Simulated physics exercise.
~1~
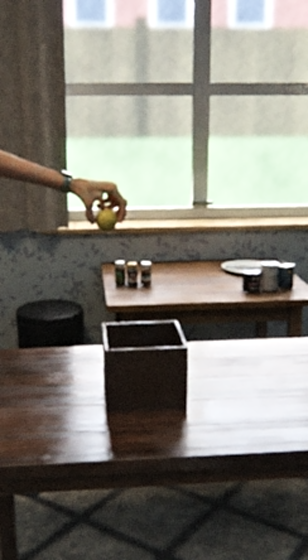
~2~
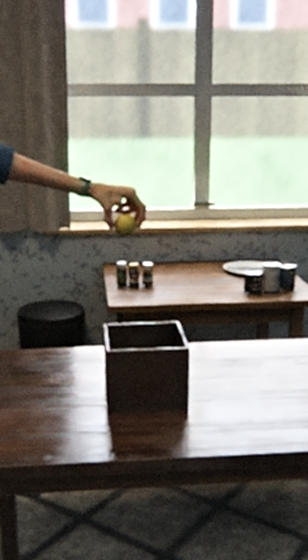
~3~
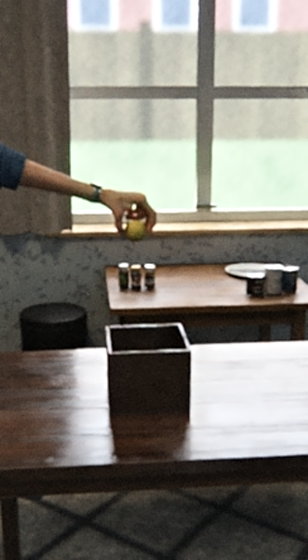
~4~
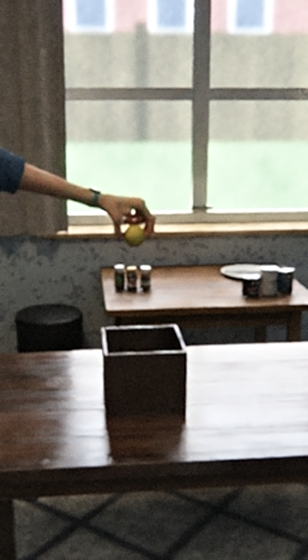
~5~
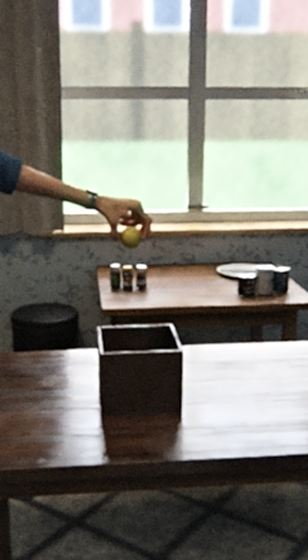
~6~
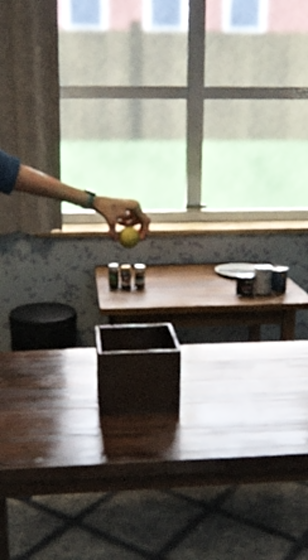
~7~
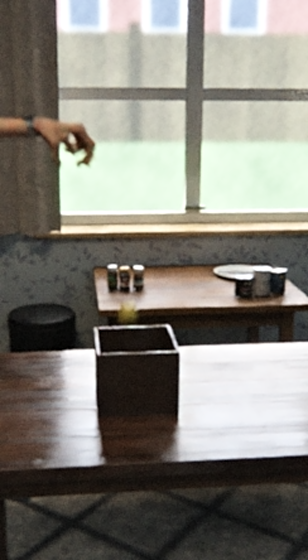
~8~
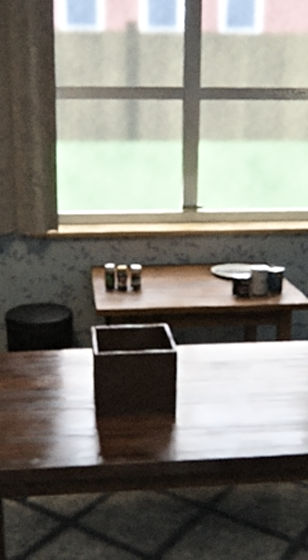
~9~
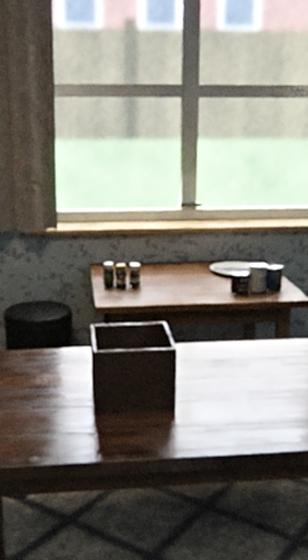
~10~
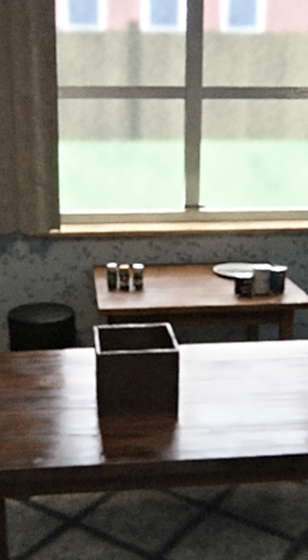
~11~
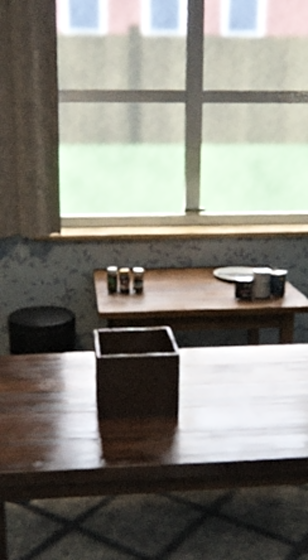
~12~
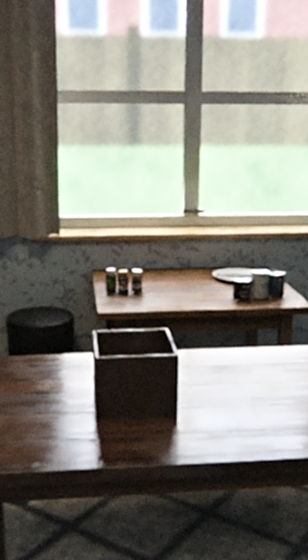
Hand holding a small yellow lemon high over an open dark box, releasing it and drawing back as it drops inside.
